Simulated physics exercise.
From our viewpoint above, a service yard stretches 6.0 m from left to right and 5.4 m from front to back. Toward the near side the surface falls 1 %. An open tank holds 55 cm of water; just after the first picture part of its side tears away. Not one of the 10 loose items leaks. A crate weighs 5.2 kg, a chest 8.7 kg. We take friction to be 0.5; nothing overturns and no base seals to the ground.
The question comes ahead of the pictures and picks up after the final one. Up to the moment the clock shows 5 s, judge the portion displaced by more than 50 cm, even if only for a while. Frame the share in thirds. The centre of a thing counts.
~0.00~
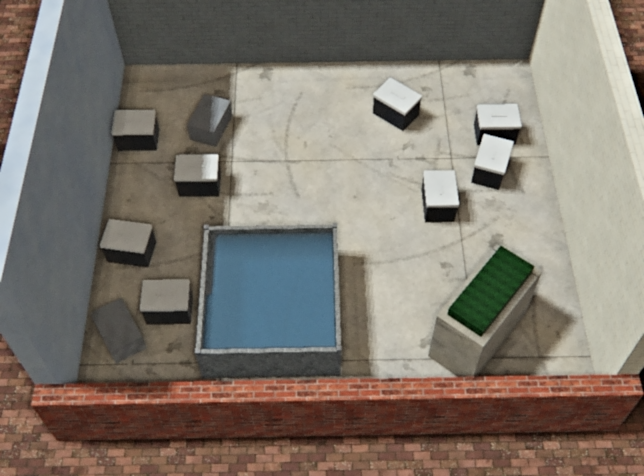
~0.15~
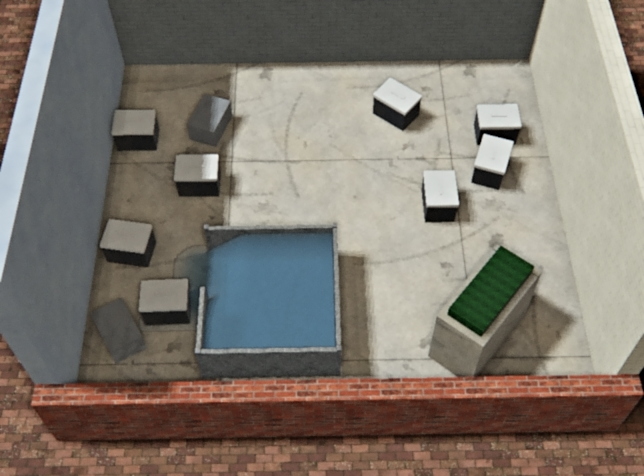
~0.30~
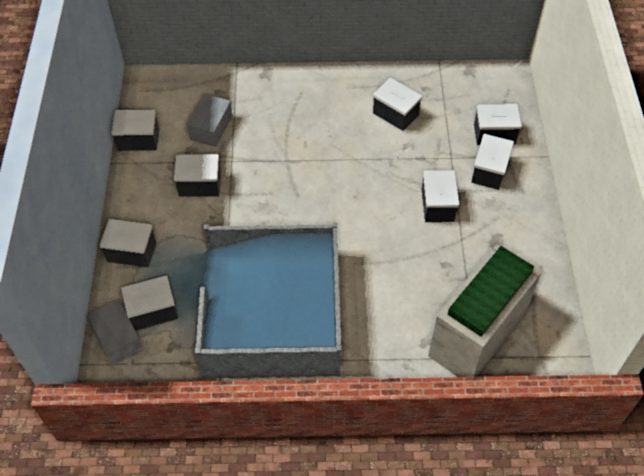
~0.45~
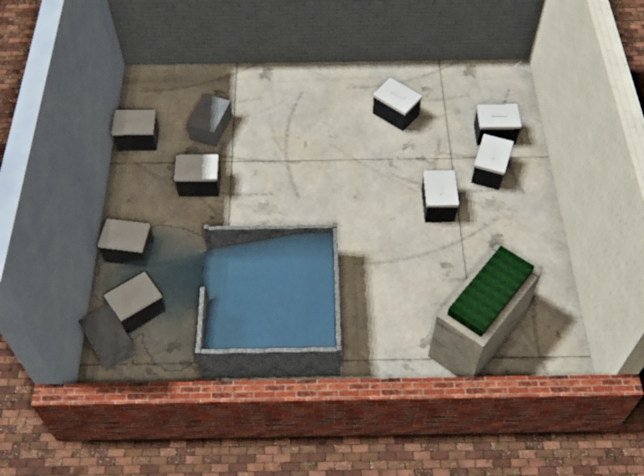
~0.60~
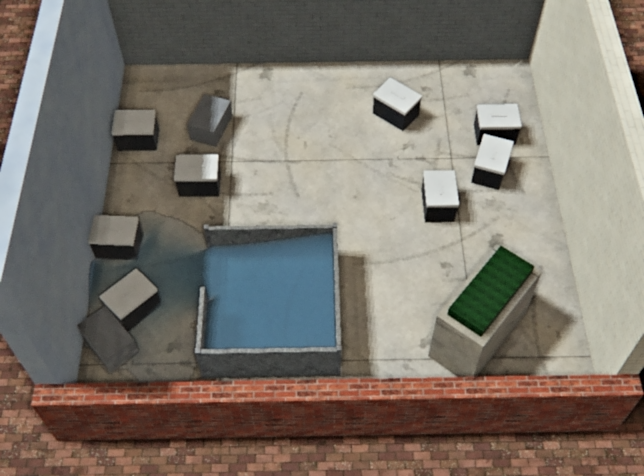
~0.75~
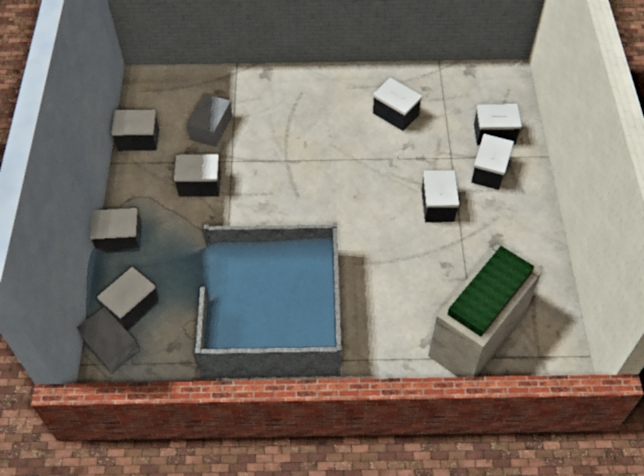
That comes to from one to two thirds.
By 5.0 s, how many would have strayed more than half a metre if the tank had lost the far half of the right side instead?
Then 3 of them would.
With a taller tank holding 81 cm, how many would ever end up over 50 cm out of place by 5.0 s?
That would give 6.
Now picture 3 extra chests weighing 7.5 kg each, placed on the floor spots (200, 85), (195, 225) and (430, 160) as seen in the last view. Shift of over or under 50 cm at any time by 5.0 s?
So it's gets above, then stays below, then stays below.
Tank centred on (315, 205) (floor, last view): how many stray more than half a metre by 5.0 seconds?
Then the count would be 6.
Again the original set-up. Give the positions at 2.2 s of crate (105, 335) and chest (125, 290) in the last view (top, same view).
Approx. (171, 360); approx. (147, 319).
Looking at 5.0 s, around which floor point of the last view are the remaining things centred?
Near (347, 183).
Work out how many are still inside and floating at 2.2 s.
I get 2.
After 1.1 s 1 of 10 are over 50 cm from their spots; 2 afloat.
After 2.2 s 3 of 10 are over 50 cm from their spots; 2 afloat.
After 3.5 s 4 of 10 are over 50 cm from their spots; 3 afloat.
After 5.0 s 5 of 10 are over 50 cm from their spots, and 5 have been at some point; 2 afloat.
